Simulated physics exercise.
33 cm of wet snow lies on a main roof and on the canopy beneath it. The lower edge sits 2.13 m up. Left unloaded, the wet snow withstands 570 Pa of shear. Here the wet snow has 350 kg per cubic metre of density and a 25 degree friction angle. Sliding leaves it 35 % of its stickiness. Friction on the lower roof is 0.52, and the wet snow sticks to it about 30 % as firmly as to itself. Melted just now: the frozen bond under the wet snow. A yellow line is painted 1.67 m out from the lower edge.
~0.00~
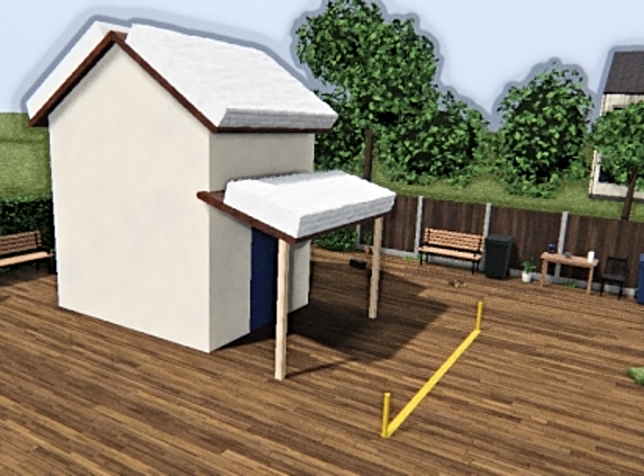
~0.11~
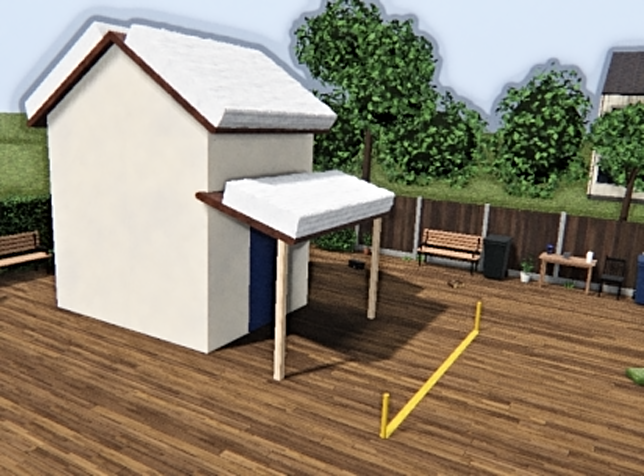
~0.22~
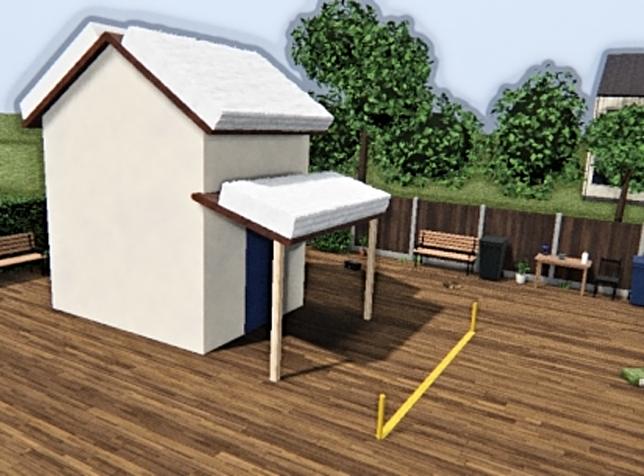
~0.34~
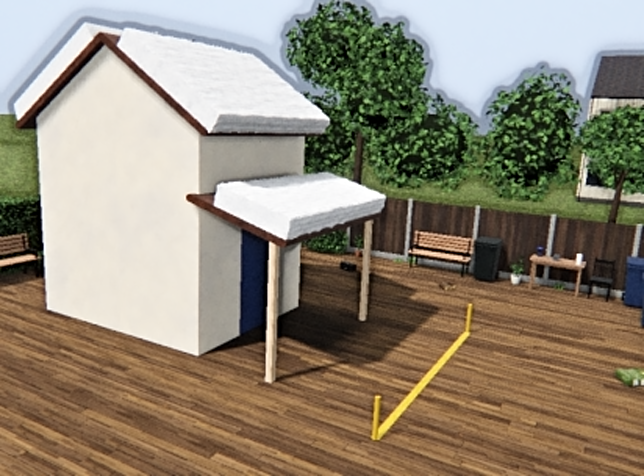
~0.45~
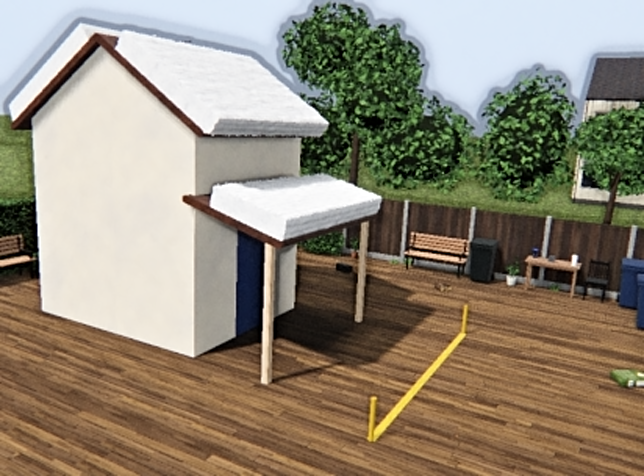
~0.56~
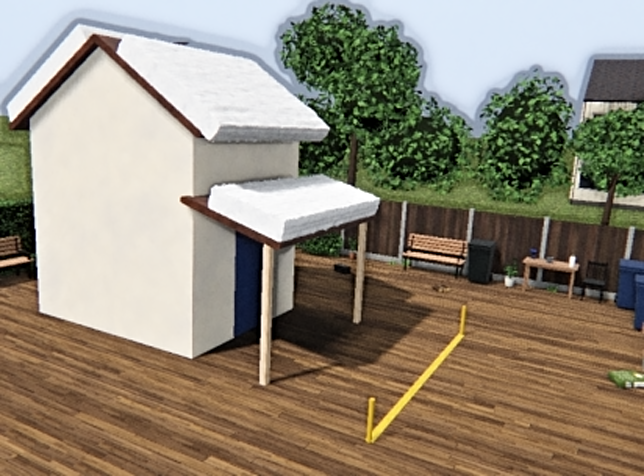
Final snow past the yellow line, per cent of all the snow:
Roughly 16 %.
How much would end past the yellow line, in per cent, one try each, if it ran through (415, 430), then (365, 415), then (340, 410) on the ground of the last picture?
First try 9 per cent, second 25 per cent, third 35 per cent.
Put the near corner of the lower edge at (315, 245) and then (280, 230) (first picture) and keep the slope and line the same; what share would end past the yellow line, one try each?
Roughly 8 % and then 20 %.
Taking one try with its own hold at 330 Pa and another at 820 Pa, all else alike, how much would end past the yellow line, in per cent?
Try one gives 25 per cent, try two gives 4 per cent.
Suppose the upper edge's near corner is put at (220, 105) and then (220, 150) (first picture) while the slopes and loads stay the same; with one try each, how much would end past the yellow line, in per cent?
It would be 25 percent for the first setting and 2 percent for the second.
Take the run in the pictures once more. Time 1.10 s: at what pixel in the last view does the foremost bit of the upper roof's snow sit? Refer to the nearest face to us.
Roughly at the pixel (250, 197).
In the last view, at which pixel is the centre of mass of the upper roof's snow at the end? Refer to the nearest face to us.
The middle sits at about (332, 348).
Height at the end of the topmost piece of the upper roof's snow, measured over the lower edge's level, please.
It ends up some 0.8 m higher than the lower edge.
By 1.10 s, none is below the lower edge and 0 % is past the line.
By 1.73 s, none is below the lower edge and 0 % is past the line.
By 2.37 s, 25 % is below the lower edge and 0 % is past the line.
By 3.00 s, 60 % is below the lower edge and 13 % is past the line.
By 3.80 s, at the end, 61 % is below the lower edge and 16 % is past the line.
